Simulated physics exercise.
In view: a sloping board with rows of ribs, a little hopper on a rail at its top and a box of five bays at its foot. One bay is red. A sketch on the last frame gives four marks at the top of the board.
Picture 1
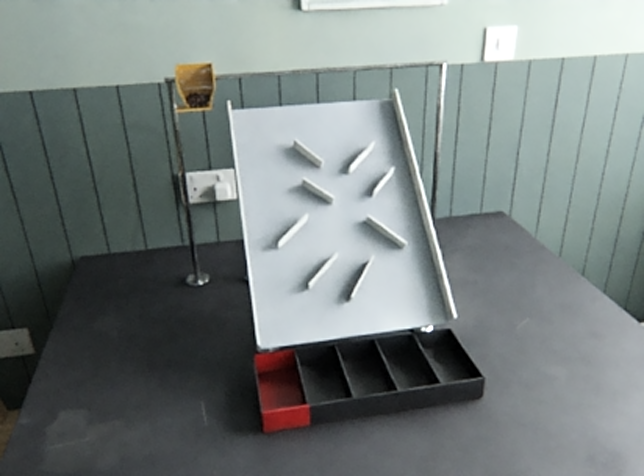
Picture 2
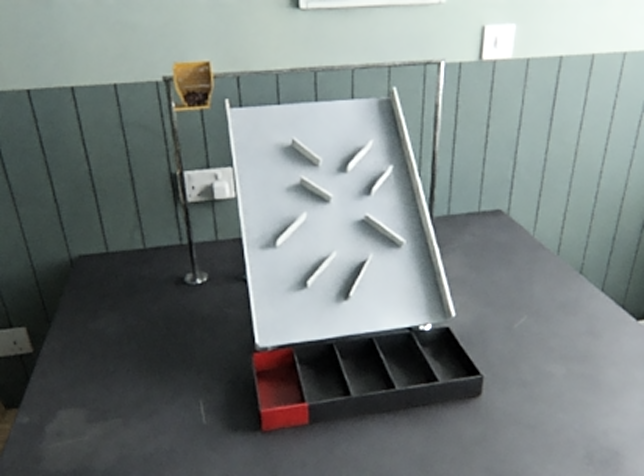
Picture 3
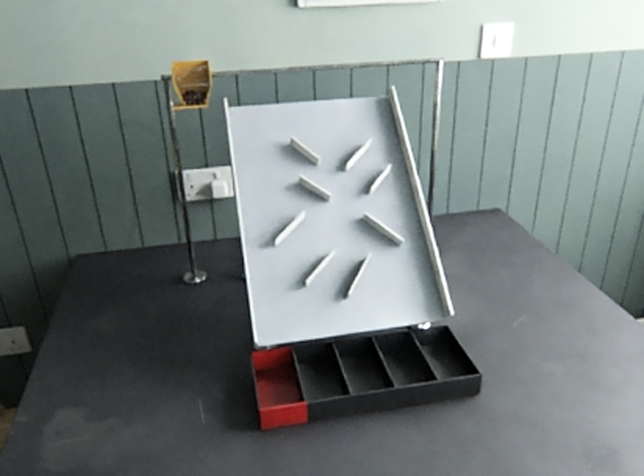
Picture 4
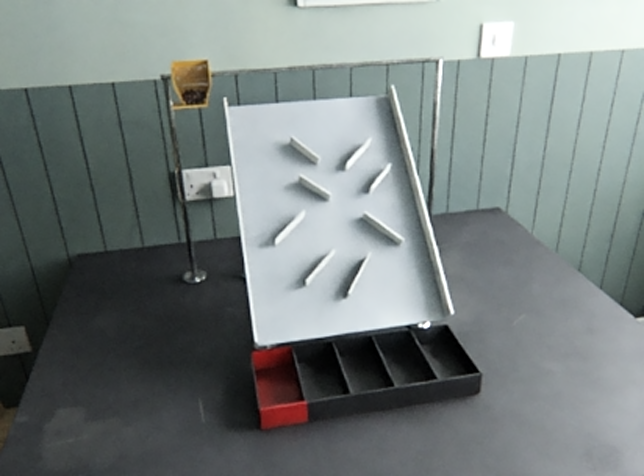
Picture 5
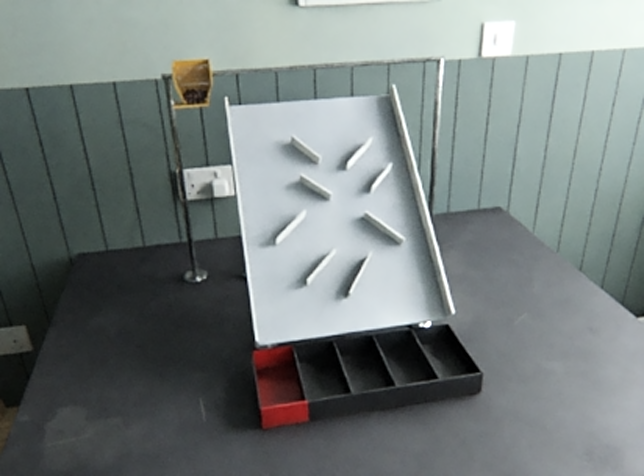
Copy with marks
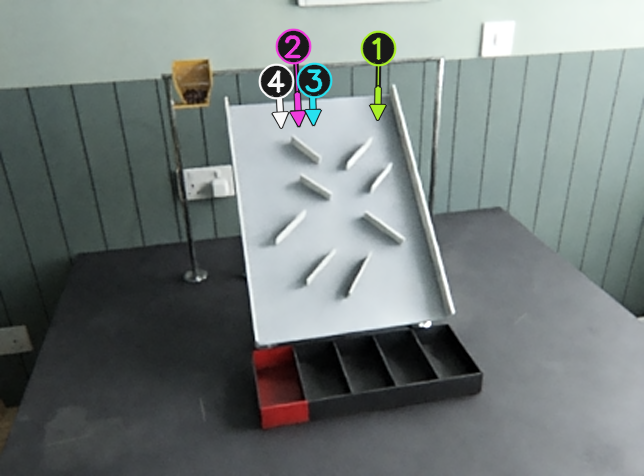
A sloping grey board with angled ribs standing motionless above a five-bay box with a red left bay, small hopper at upper left.
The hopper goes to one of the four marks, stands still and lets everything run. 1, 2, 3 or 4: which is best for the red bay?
Go for 4.
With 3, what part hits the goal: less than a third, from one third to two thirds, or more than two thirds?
Mark 3 gives less than a third.
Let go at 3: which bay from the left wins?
It is the second one.
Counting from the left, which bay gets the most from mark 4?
The first from the left.
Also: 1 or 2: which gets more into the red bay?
It is 2.
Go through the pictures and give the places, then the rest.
Hopper near (197, 100), allspice berries, door shut, in the first frame.
Ribs (293, 138) to (321, 159), (349, 165) to (373, 139), (302, 176) to (333, 196), in the second frame.
Ribs (372, 188) to (390, 165), (276, 240) to (305, 211), (365, 212) to (404, 240), in the third frame.
Ribs (307, 281) to (334, 249), (349, 294) to (371, 252), in the fourth frame.
Red bay near (285, 413), number 1 of 5 from the left, in the fifth frame.
On the marked copy, mark 1 meets the board at (377, 114); mark 2 meets the board at (298, 120); mark 3 meets the board at (313, 119); mark 4 meets the board at (280, 122).
Choosing 1, only a few in the red bay, the bulk in other bays, a small share outside the box.
Choosing 2, a small share in the red bay, the bulk in other bays, a small share outside the box.
Choosing 3, a small share in the red bay, all but a few in other bays.
Choosing 4, close to half in the red bay, close to a third in other bays, a small share outside the box.
